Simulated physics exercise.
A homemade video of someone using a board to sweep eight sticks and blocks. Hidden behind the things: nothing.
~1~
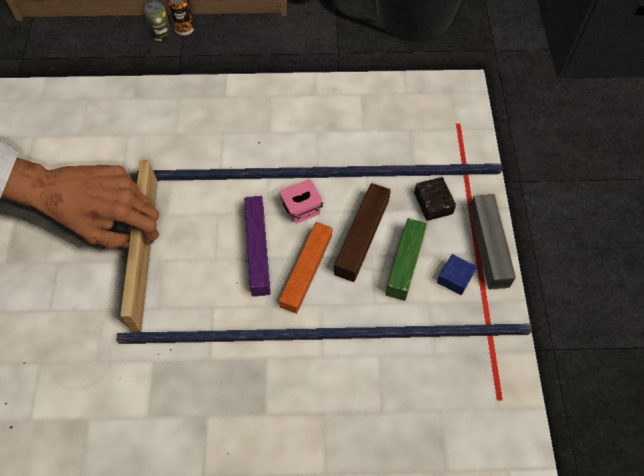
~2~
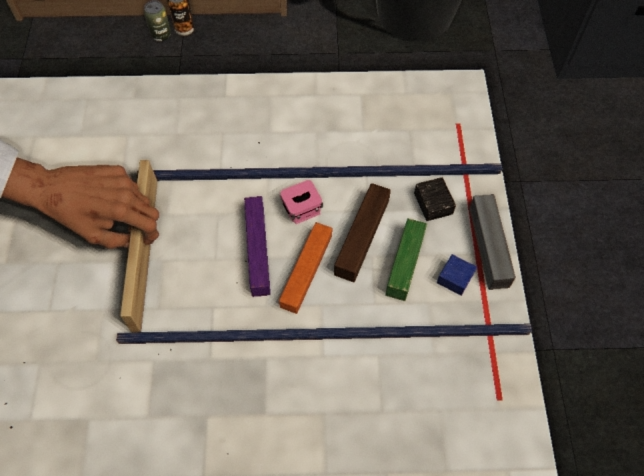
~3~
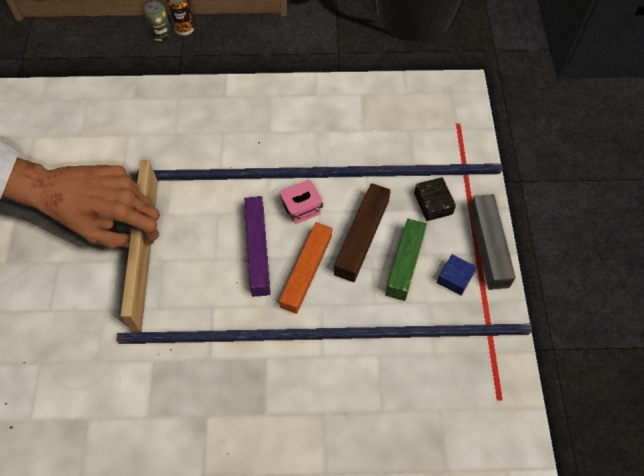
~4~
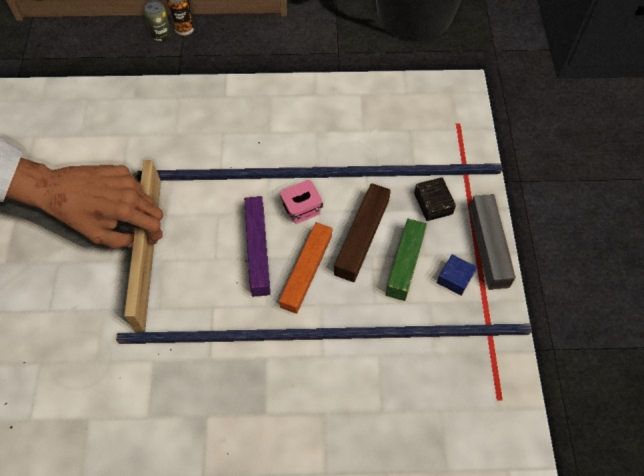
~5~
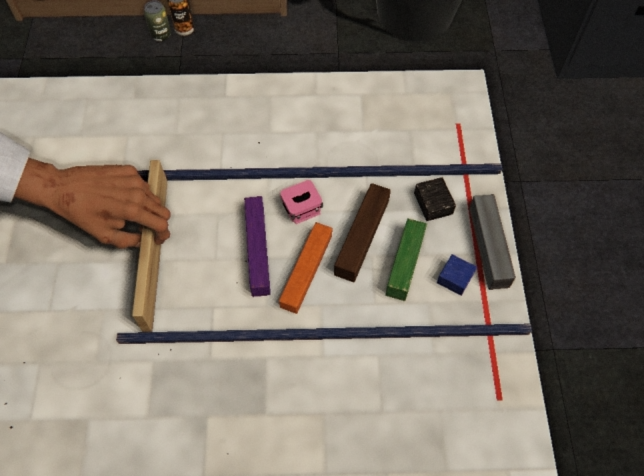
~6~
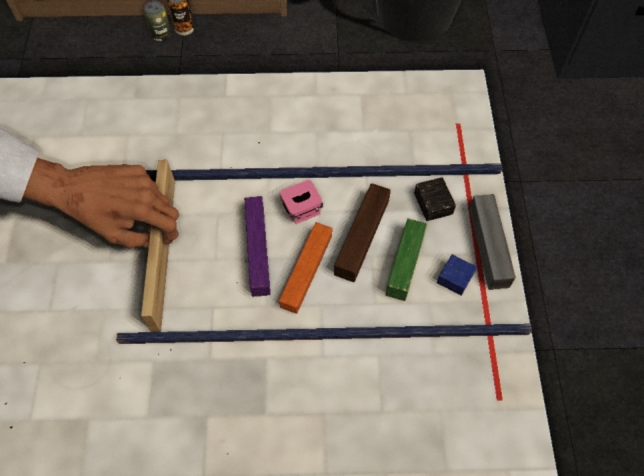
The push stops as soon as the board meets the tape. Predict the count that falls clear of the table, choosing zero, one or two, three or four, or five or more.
The count is five or more.
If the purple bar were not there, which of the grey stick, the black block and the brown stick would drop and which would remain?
As for the grey stick, it is not retained; the black block is not retained; the brown stick is not retained.
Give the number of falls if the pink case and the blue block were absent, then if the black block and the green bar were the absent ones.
I'd say 4 the first time and 3 the second time.
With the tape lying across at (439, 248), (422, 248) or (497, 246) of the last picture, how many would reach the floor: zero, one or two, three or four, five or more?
In turn: Either three or four; either one or two; five or more.
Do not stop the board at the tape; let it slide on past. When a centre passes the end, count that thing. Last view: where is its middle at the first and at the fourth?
At (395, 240) for the first, at (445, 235) for the fourth.
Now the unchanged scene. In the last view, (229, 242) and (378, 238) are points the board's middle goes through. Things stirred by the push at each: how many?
I count 0 first and 8 after.
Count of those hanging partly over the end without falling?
It comes to 1.
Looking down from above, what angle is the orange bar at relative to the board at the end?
Some 0 degrees.
Early on, none off yet; grey stick at rest near (491, 241); blue block at rest near (457, 275); black block at rest near (435, 199).
Finally, the number that fall off is five or more; lost, brown stick, green bar, black block, blue block and grey stick.
